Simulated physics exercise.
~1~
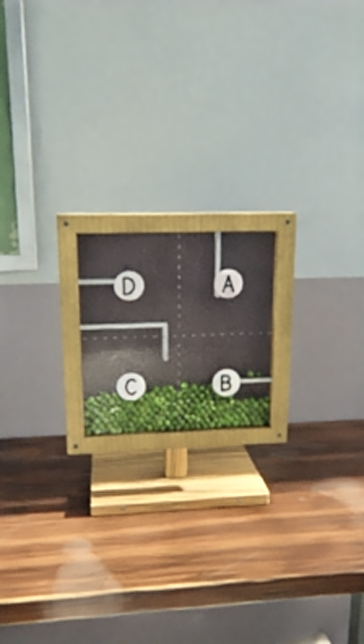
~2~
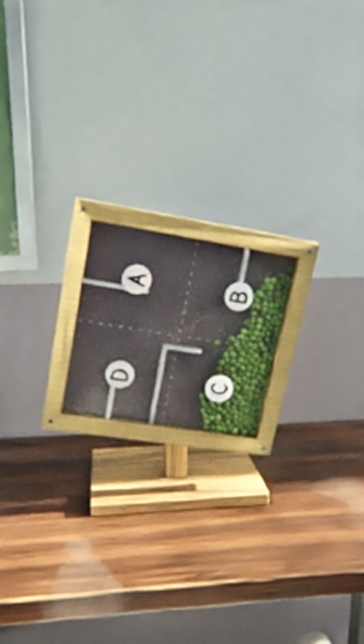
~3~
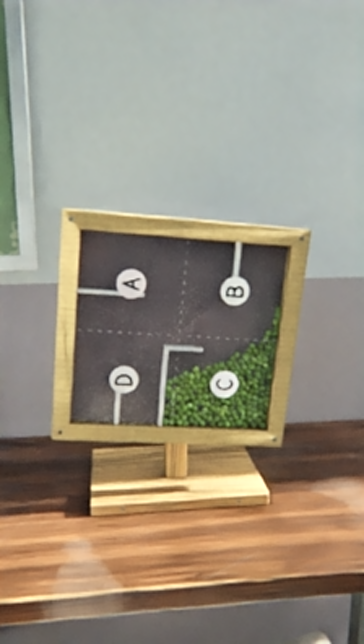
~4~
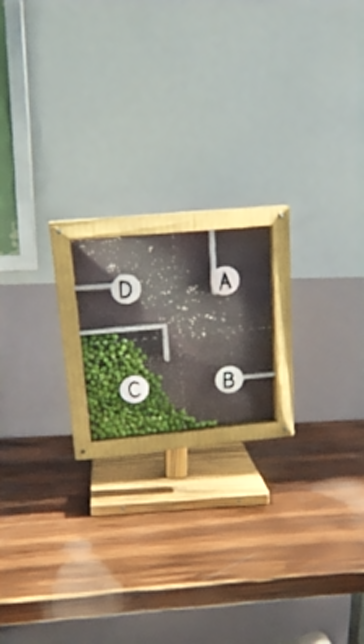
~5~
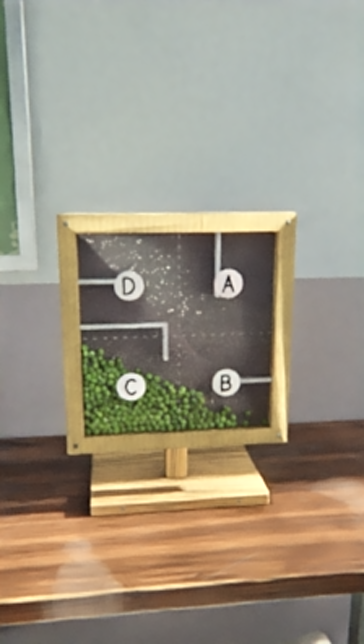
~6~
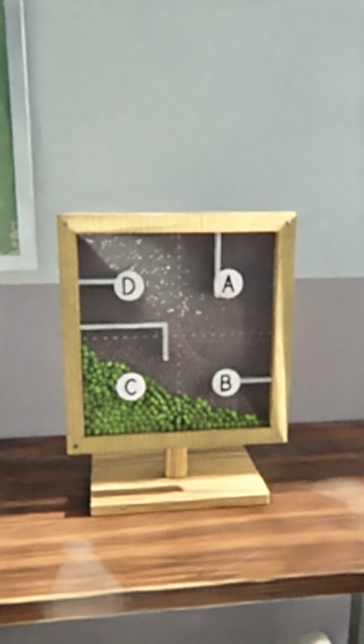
A framed box of green peas tips anticlockwise, swings back level, and most settle in C.
